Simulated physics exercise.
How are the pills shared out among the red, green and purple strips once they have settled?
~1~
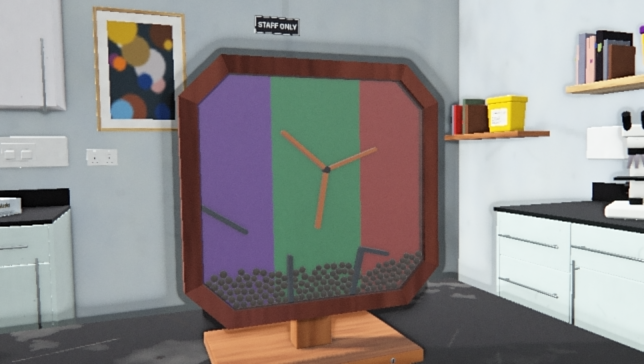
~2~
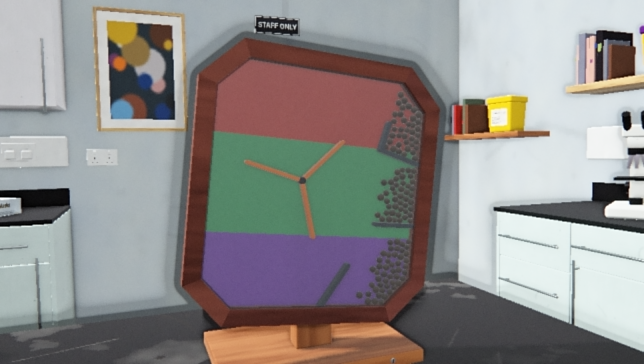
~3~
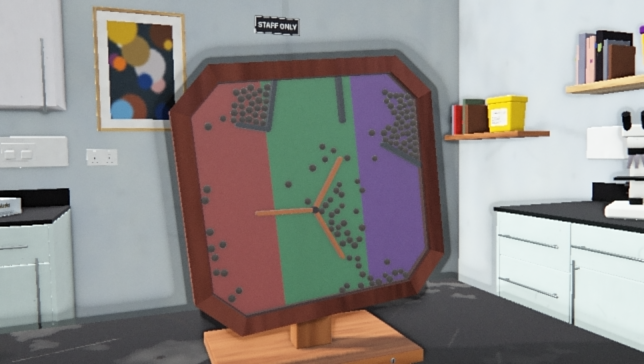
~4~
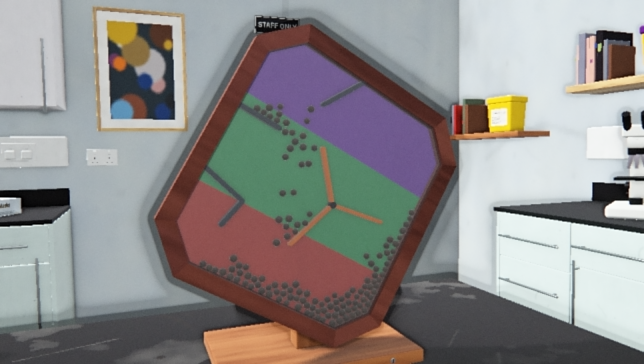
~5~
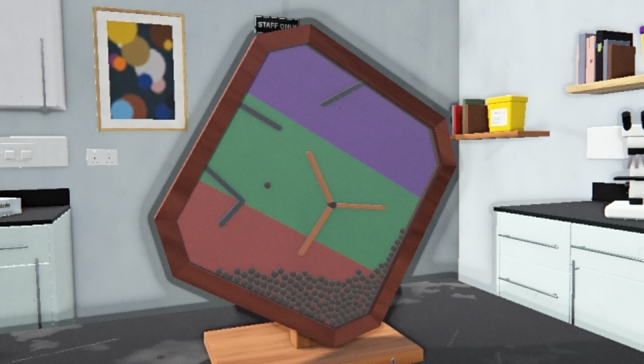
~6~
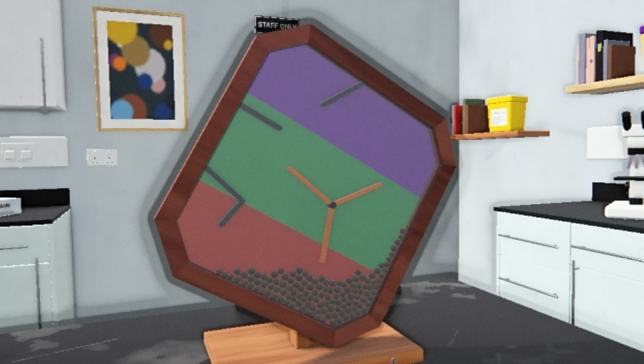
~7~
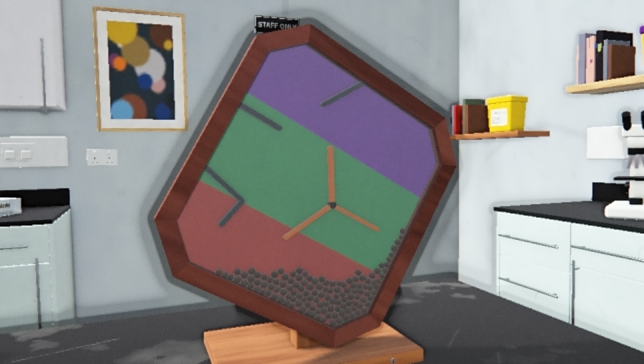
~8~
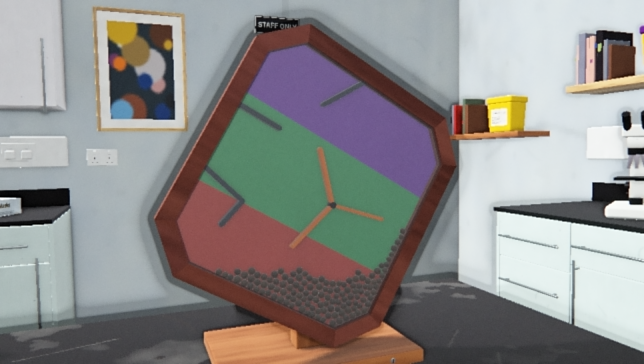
The red strip holds by far the most of the pills, while the green strip has only a small share at the right and the purple strip has none.
